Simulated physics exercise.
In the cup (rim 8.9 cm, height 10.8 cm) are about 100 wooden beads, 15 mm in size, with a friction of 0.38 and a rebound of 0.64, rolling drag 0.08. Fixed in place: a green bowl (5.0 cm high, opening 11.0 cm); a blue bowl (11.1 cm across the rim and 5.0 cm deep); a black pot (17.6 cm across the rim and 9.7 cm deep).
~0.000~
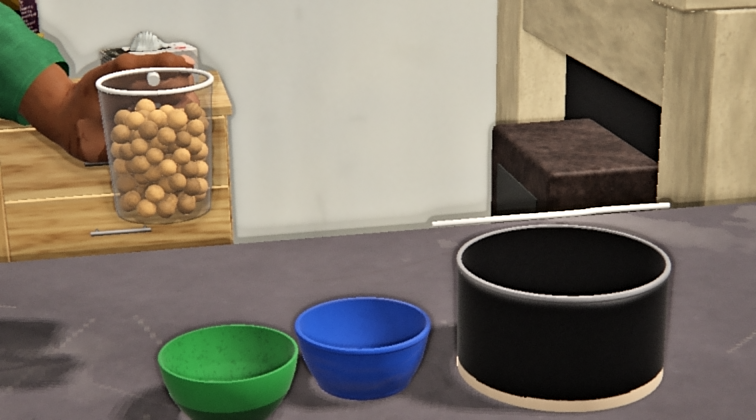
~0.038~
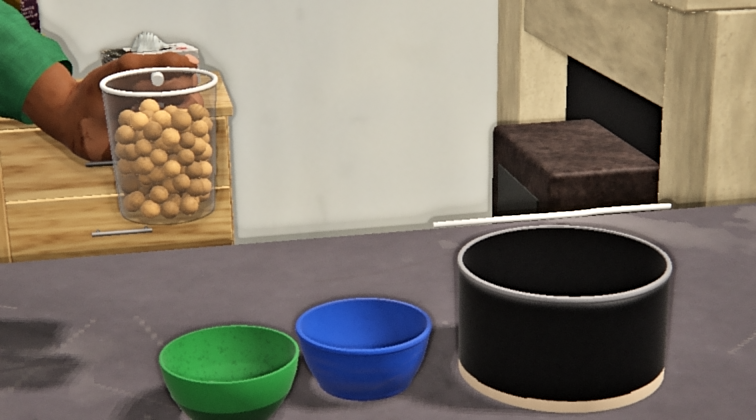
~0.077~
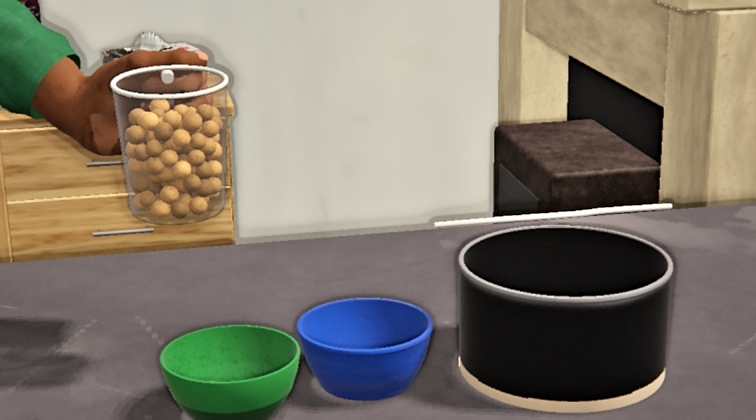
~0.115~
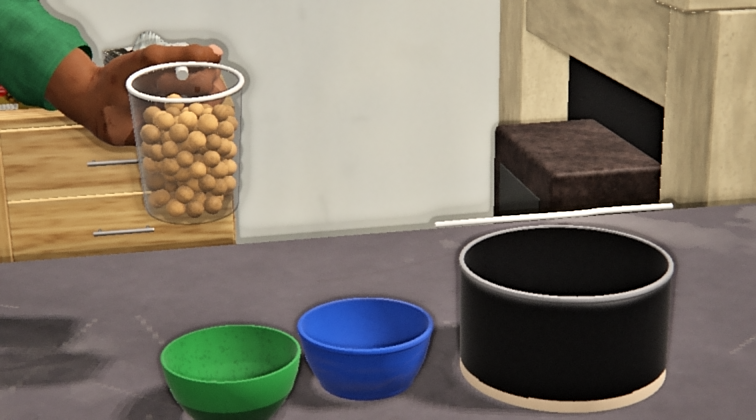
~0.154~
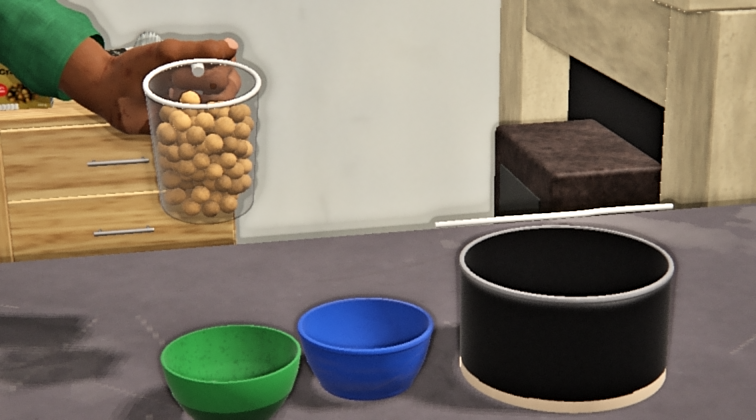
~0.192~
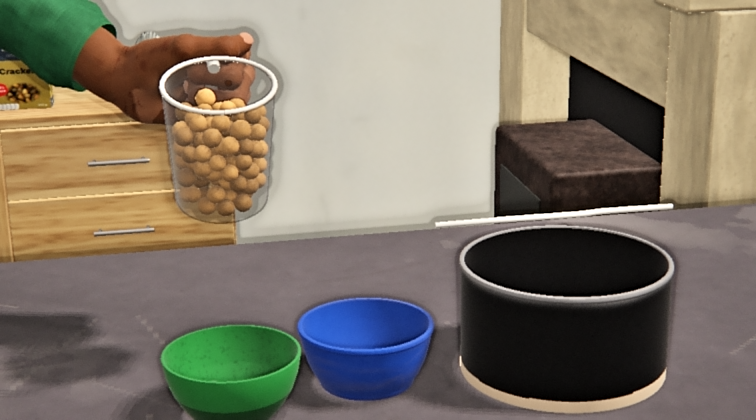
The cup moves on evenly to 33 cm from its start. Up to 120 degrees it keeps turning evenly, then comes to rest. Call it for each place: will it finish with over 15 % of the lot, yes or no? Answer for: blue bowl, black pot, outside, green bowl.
Blue bowl - no, black pot - yes, outside everything - no, green bowl - no.
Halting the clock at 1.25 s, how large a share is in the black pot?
Roughly 90 percent of the load.
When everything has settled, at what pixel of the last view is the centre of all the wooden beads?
I'd point at roughly (570, 362).
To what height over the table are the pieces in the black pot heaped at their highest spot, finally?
Around 3.5 centimetres above the table.
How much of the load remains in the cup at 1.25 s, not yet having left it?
About 5 % of the load.
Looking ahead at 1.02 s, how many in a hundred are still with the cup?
Close to 65 in a hundred parts of the load.
After 0.51 s, tilt 56 degrees; cup 100 %; middle of all pieces near (345, 139).
After 0.77 s, tilt 88 degrees; cup 100 %; middle of all pieces near (444, 132).
After 1.02 s, tilt 118 degrees; black pot 30 %, cup 65 %, in the air 5 %; middle of all pieces near (545, 193).
After 1.25 s, tilt 120 degrees; black pot 90 %, cup 5 %; middle of all pieces near (586, 325).
By 2.0 s all is still; green bowl 0 %, blue bowl 0 %, black pot 100 %, outside 0 %, cup 0 %.
